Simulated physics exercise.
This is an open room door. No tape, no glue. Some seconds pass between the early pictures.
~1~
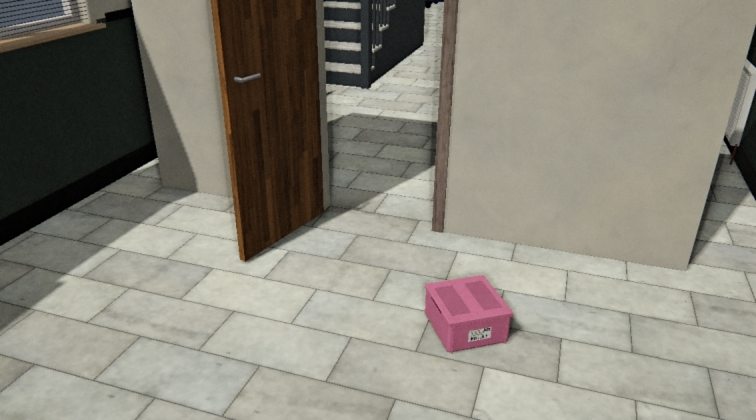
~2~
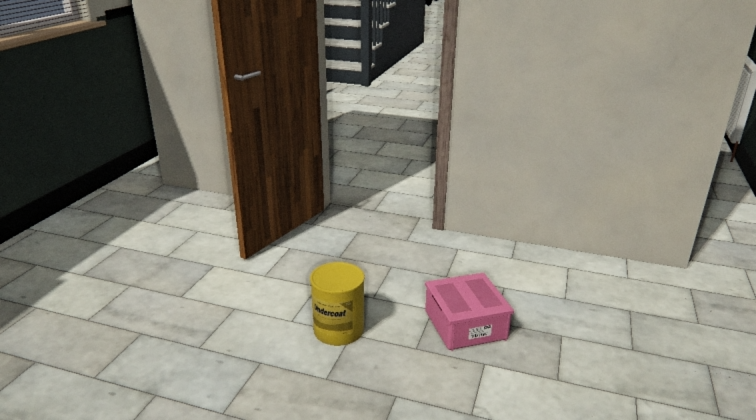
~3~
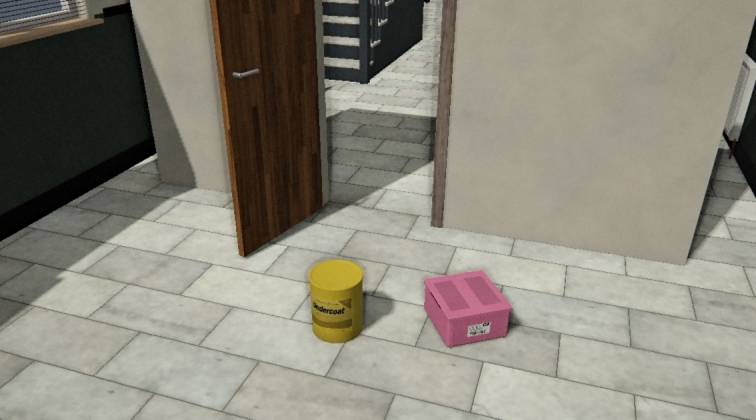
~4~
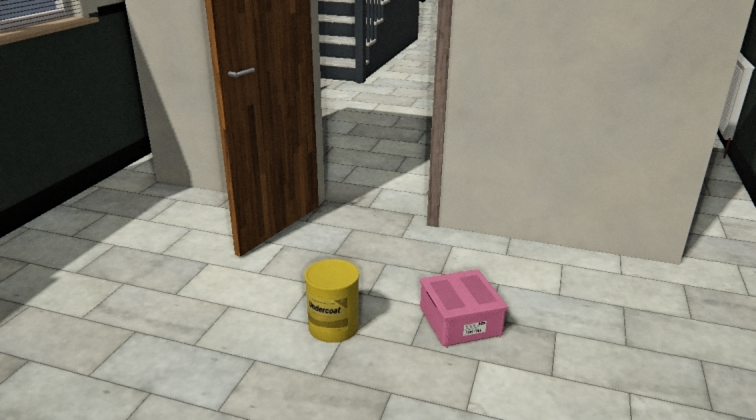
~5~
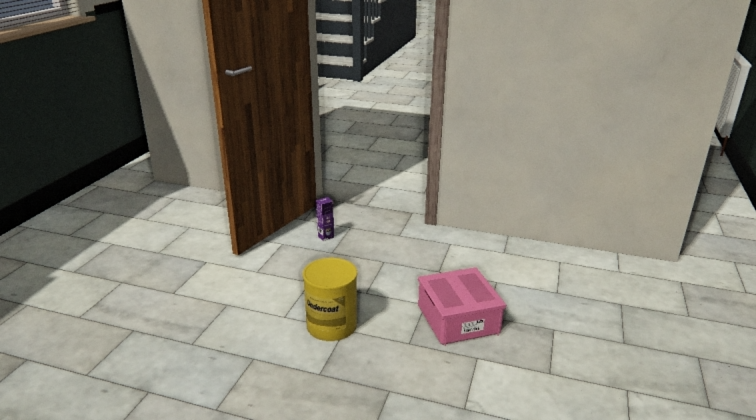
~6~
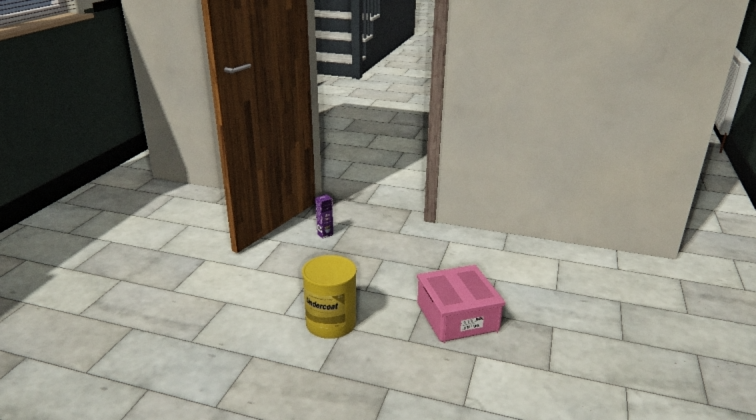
The clip shows a wide-open wooden door and a pink box on a tiled floor; a yellow bucket appears to the box's left, then a small purple container appears near the door, while the door stays still.
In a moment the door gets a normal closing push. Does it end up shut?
It closes.
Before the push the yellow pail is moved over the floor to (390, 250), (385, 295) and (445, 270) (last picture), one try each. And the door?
In the first case it jams; in the second case it closes; in the third case it closes.
Then, 1.10 s past the last view, open by 75°.
Then, 1.80 s past the last view, open by 45°; purple carton displaced well along near (349, 214).
Then, 2.20 s past the last view, open by 28°; purple carton displaced well along near (367, 208).
Then, 2.70 s past the last view, open by 7°; purple carton displaced well along near (383, 198).
Finally, open by 0°; moved from the start, purple carton; the other 2 still in place. Final places as the last picture's camera would see them, purple carton near (387, 193).
